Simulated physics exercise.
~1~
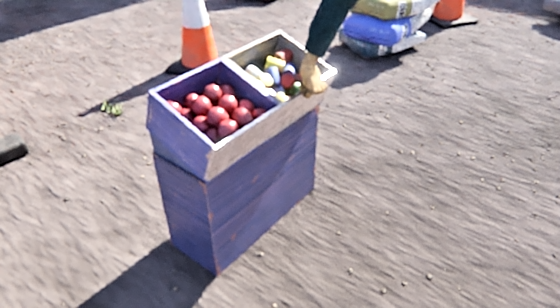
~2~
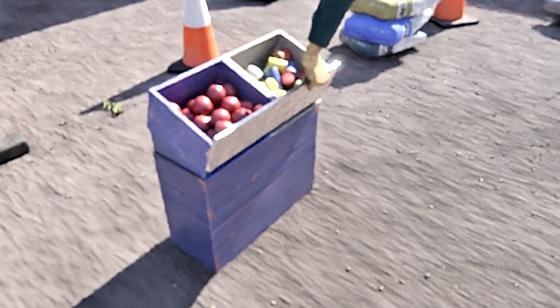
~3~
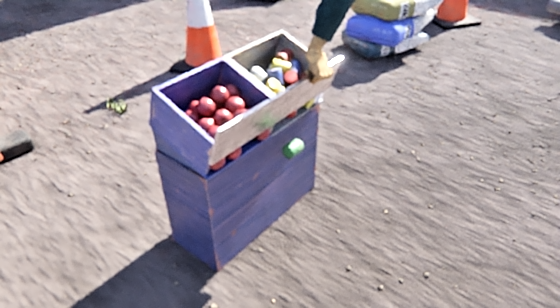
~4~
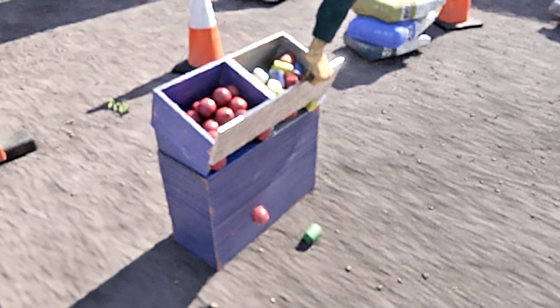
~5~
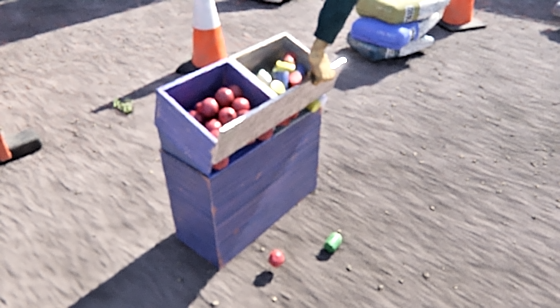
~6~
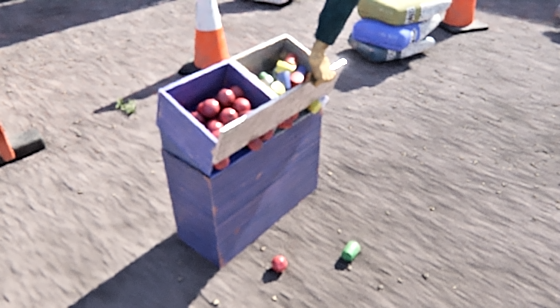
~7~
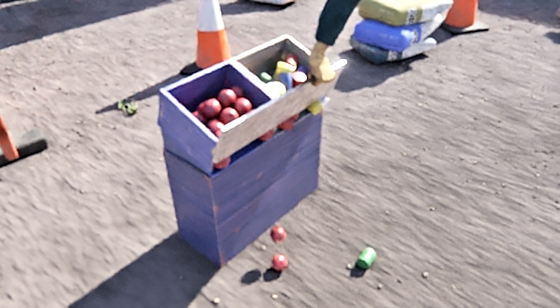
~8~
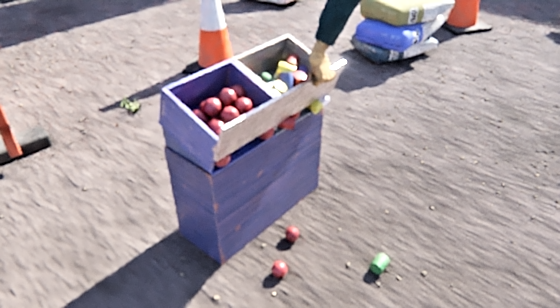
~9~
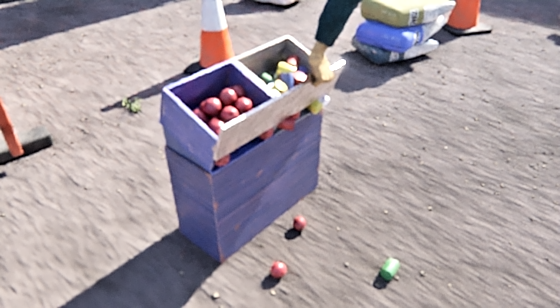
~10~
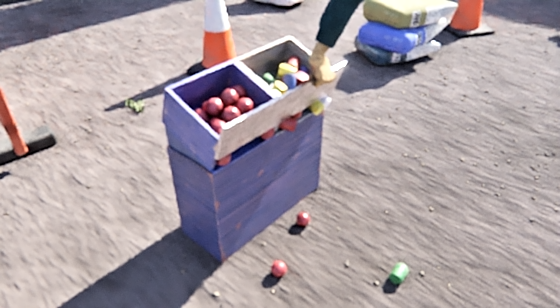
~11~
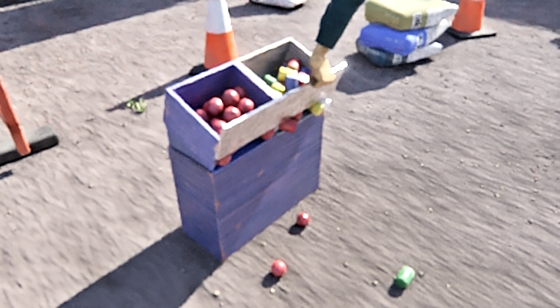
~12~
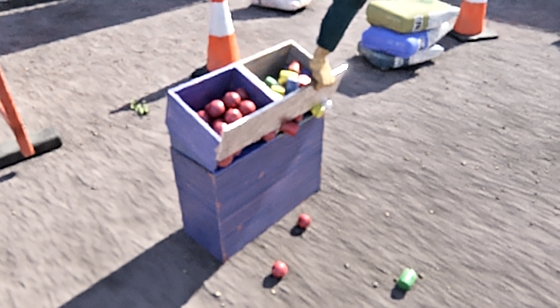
Sloping gate being raised slightly by a gloved hand, letting one green jar and two red apples drop and roll to rest.
